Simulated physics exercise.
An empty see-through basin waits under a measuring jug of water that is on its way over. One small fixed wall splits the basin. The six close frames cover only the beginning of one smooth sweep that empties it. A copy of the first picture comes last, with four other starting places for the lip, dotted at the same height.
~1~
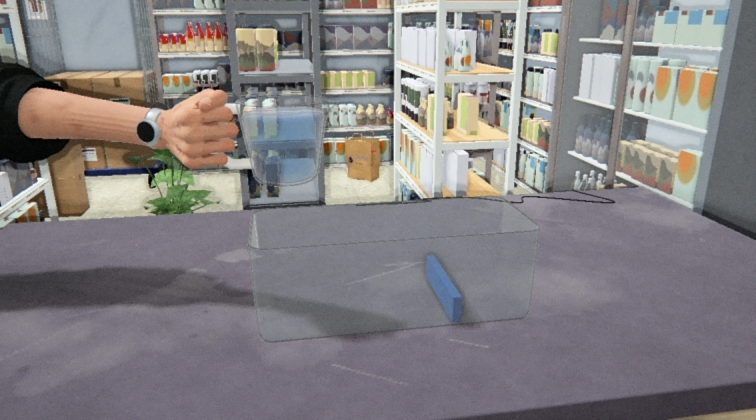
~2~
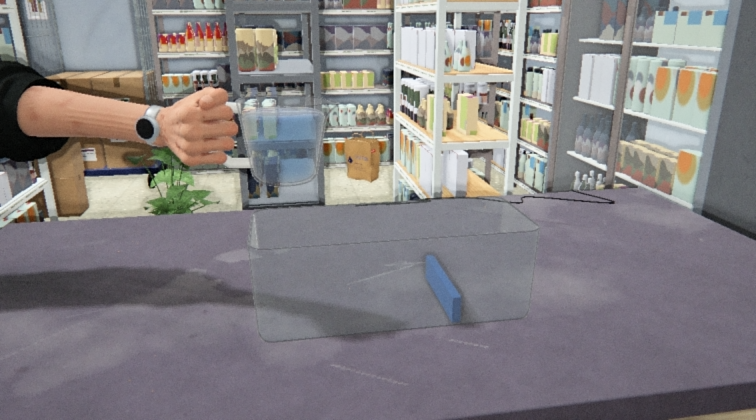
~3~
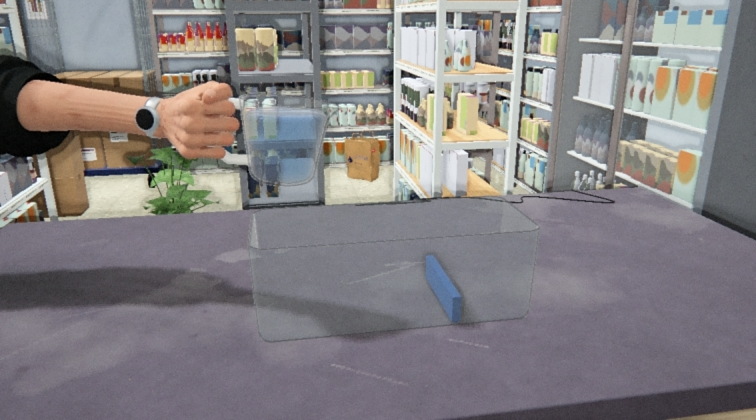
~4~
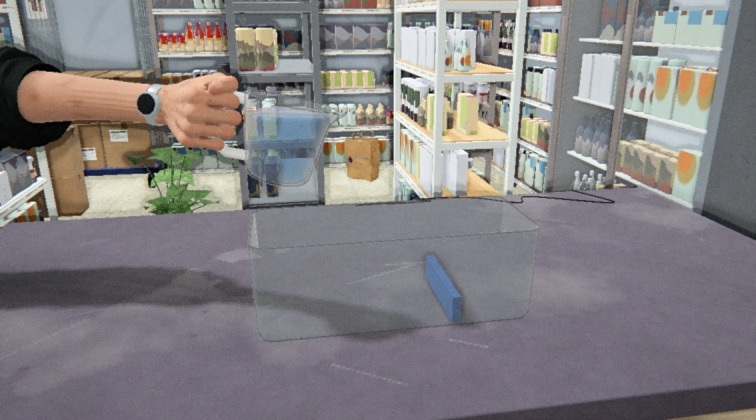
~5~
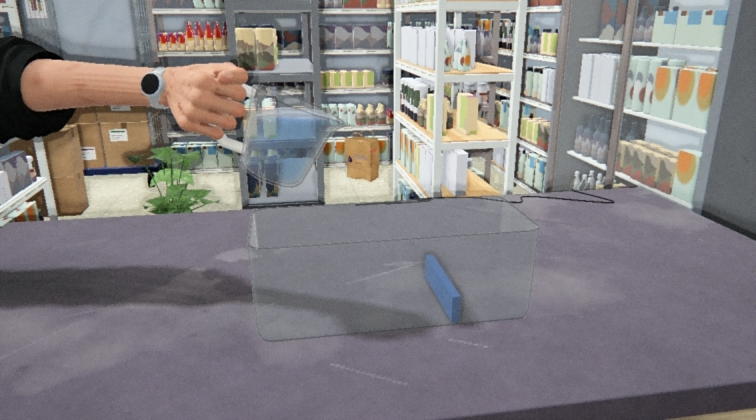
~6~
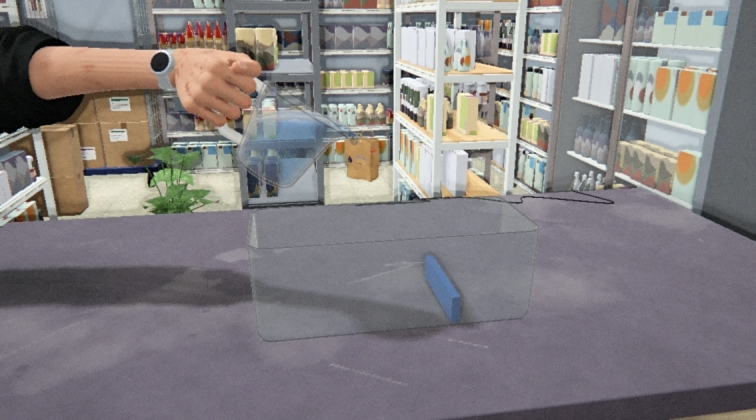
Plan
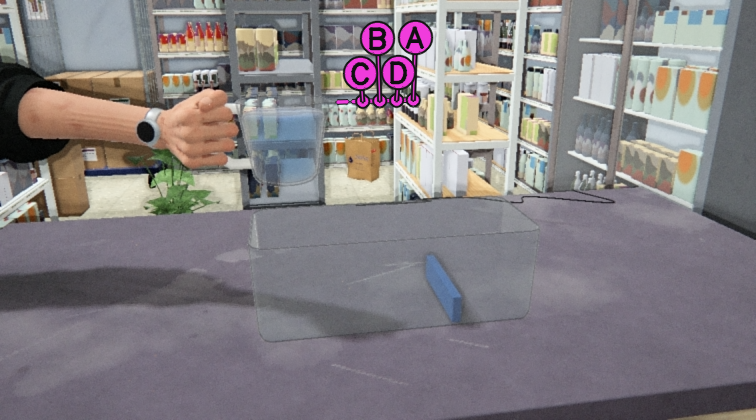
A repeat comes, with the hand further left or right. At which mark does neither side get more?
A beats the others.
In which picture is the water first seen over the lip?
In picture 6.
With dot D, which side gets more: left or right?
More ends on the left.
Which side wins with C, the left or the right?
The left side.
On the marked copy, A at (413, 99); B at (379, 100); C at (362, 101); D at (396, 100).
With A, about 48 % ends left of the wall and 51 % right of it.
With B, about 91 % ends left of the wall and 7 % right of it.
With C, about 91 % ends left of the wall and 7 % right of it.
With D, about 72 % ends left of the wall and 28 % right of it.
